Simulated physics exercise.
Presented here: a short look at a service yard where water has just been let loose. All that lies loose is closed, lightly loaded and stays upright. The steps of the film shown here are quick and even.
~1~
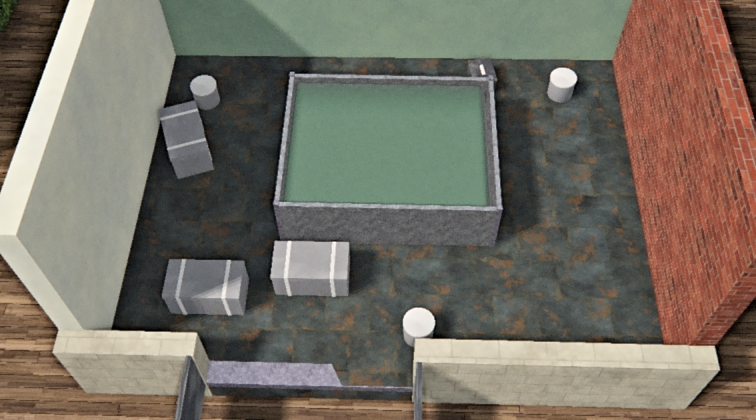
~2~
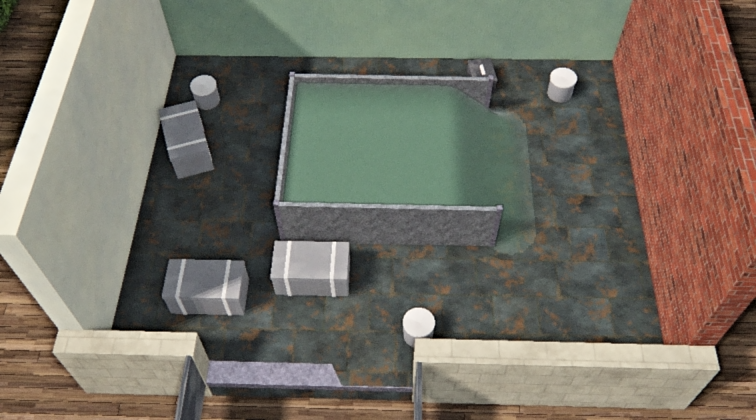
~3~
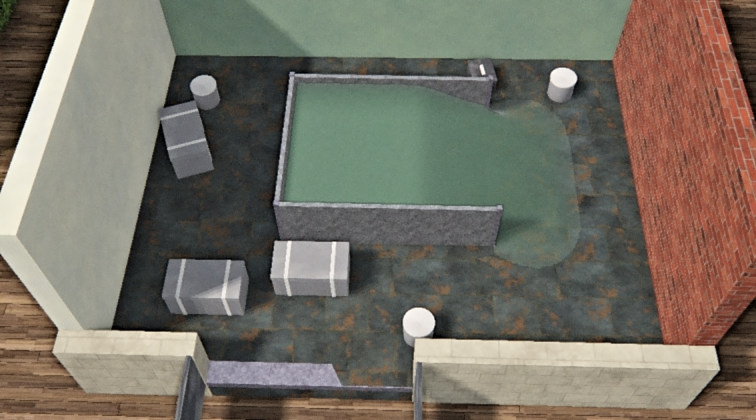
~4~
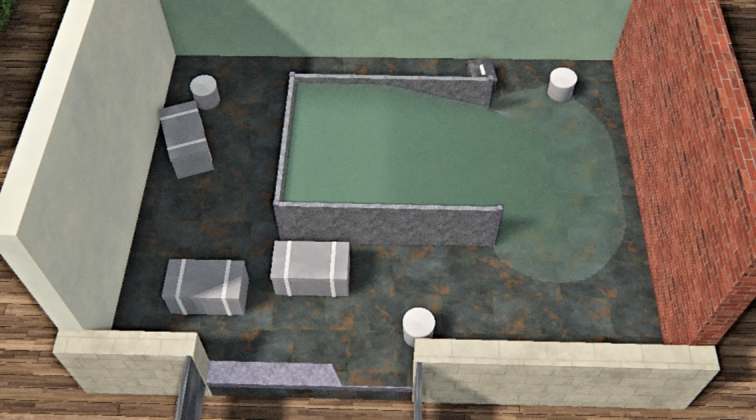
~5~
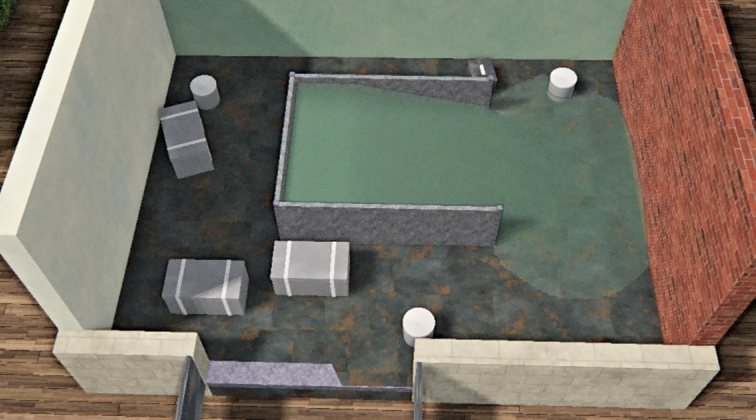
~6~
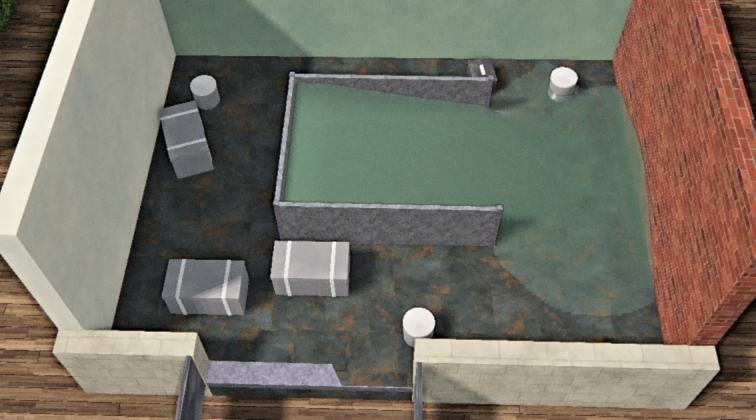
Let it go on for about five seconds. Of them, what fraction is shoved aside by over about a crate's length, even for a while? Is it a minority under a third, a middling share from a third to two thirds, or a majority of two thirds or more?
Share shifted well: High, two thirds plus.
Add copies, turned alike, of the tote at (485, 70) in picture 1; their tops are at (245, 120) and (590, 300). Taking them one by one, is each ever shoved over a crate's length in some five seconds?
The first came up short, and the other did it.
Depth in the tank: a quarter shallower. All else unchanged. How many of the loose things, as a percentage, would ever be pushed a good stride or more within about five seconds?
My estimate is around 60 percent.
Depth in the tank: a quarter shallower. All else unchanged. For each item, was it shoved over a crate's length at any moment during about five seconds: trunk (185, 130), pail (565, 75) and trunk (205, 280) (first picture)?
Taking each in turn, the answer is came up short, did it, came up short.
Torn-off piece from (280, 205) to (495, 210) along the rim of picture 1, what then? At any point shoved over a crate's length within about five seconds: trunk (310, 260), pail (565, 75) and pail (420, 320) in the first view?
In turn: Cleared that distance, cleared that distance, cleared that distance.
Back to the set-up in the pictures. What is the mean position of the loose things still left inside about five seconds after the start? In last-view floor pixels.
Close to pixel (180, 193).
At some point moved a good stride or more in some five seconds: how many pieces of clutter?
You get 6.
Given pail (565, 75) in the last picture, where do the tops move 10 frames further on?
Estimated position: Around (510, 61).
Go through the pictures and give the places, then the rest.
In the first picture, a pail at (564, 77) rests on the ground; a pail at (203, 85) rests on the ground; 0 of 7 have shifted.
In the second picture, a pail at (564, 77), on the bottom; a pail at (203, 85) rests on the ground; 0 of 7 have shifted.
In the third picture, a pail at (564, 77) rests on the ground; a pail at (203, 85), on the bottom; 0 of 7 have shifted.
In the fourth picture, a pail at (564, 77) rests on the ground; a pail at (203, 85) rests on the ground; 0 of 7 have shifted.
In the fifth picture, a pail at (564, 77) rests on the ground; a pail at (203, 85) rests on the ground; 0 of 7 have shifted.
In the sixth picture, a pail at (564, 77), on the bottom; a pail at (203, 85), on the bottom; 0 of 7 have shifted.
A moment on, 0 of 7 are well off their spots; 0 afloat.
Next, 1 of 7 are well off their spots; 1 afloat.
Later, 3 of 7 are well off their spots; 2 afloat.
In the end, 6 of 7 are well off their spots, and 6 have been at some point; 5 afloat.
